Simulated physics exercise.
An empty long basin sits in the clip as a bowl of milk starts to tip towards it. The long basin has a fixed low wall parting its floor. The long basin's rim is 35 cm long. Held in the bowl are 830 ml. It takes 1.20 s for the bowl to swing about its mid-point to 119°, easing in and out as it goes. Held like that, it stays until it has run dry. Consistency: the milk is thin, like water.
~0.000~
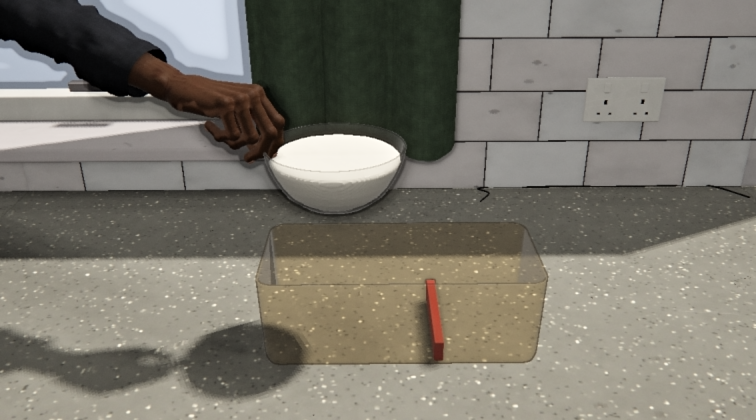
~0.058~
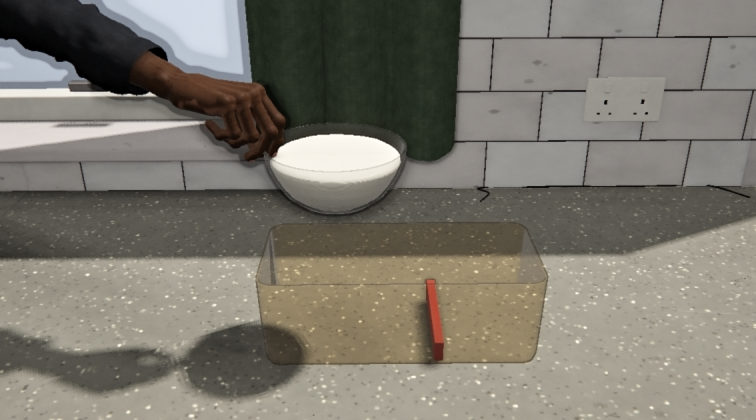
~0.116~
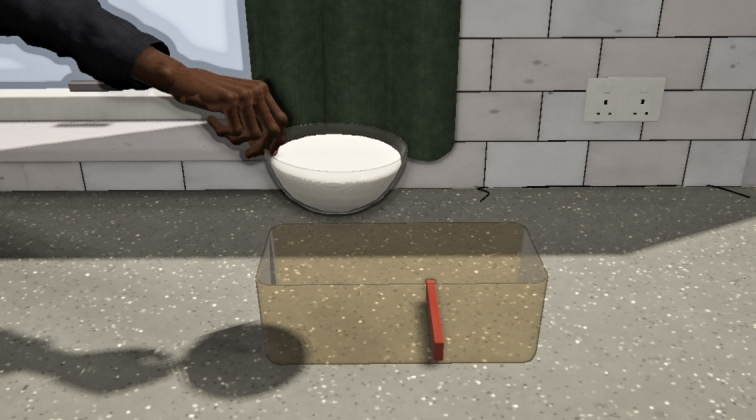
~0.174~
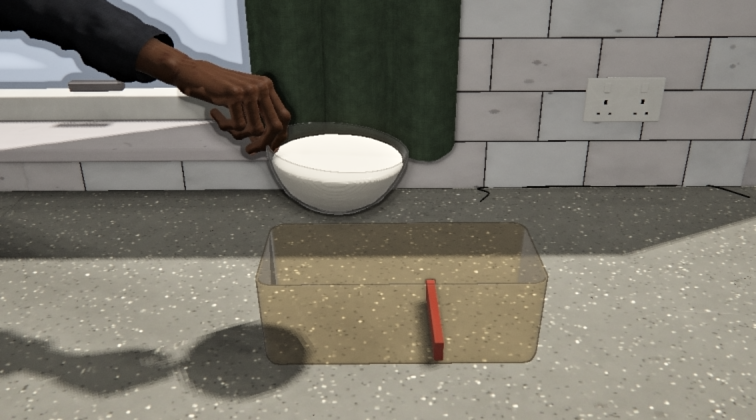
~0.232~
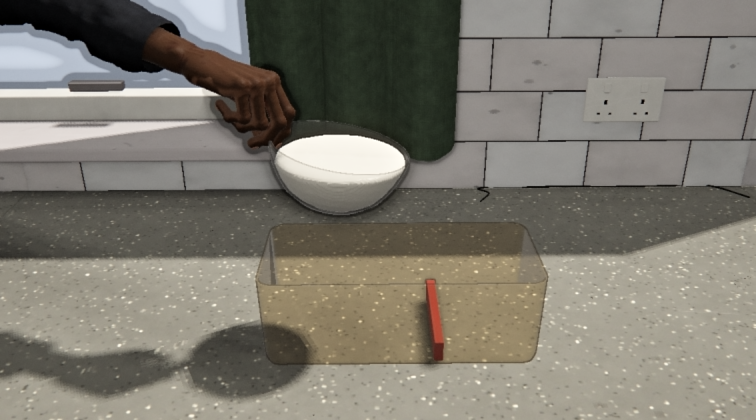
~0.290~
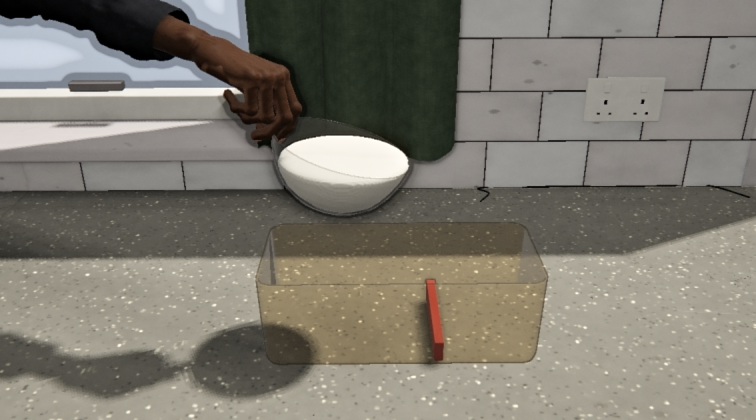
A hand tilting a clear bowl of white milk gradually to the right behind an empty see-through basin on a speckled counter.
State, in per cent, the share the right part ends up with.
The right part ends up with roughly 55 %.
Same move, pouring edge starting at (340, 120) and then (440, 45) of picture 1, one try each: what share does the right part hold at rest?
Some 20 and 55 per cent, in that order.
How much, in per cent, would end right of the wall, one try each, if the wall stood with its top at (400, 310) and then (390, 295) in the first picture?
Result: 75 per cent, then 90 per cent.
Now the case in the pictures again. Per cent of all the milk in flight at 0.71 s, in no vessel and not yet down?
Near 26 per cent at that time.
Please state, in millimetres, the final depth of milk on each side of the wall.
Depths: Left near 12 mm, right near 24 mm.
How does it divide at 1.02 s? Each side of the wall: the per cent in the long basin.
Lab note: Left near 38, right near 62.
Then, 0.71 s in, the tilt is 77° and 22 per cent is still to pour, 8 is left of the wall and 43 right of it.
Then, 1.02 s in, the tilt is 113° and 0 per cent is still to pour, 38 is left of the wall and 62 right of it.
Then, 1.35 s in, the tilt is 119° and 0 per cent is still to pour, 44 is left of the wall and 55 right of it.
Then, 1.70 s in, the tilt is 119° and 0 per cent is still to pour, 45 is left of the wall and 55 right of it.
Finally, 45 per cent lies left of the wall, 55 right of it and 0 outside.
